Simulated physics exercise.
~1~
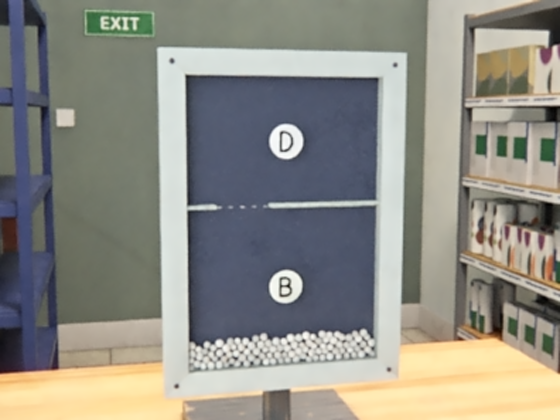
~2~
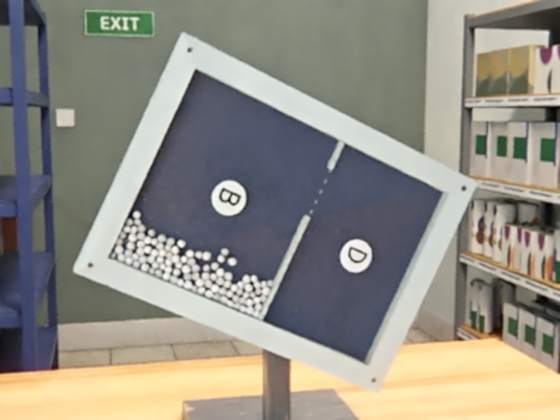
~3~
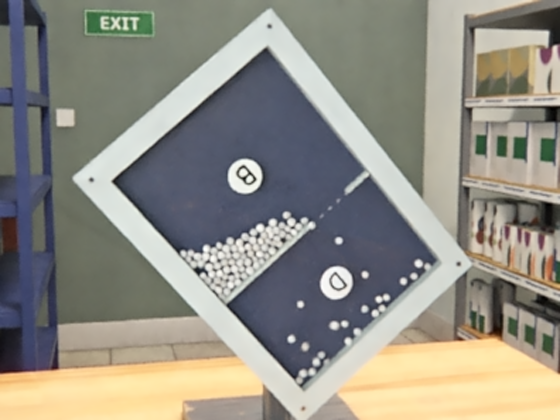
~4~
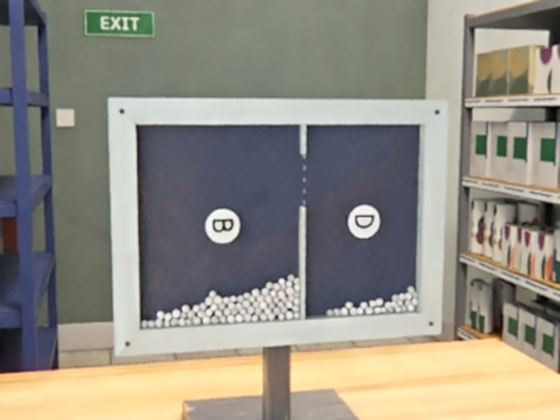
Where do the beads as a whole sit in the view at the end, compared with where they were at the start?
At the end the beads sit somewhat higher in the view than at the start, still around the middle from left to right.
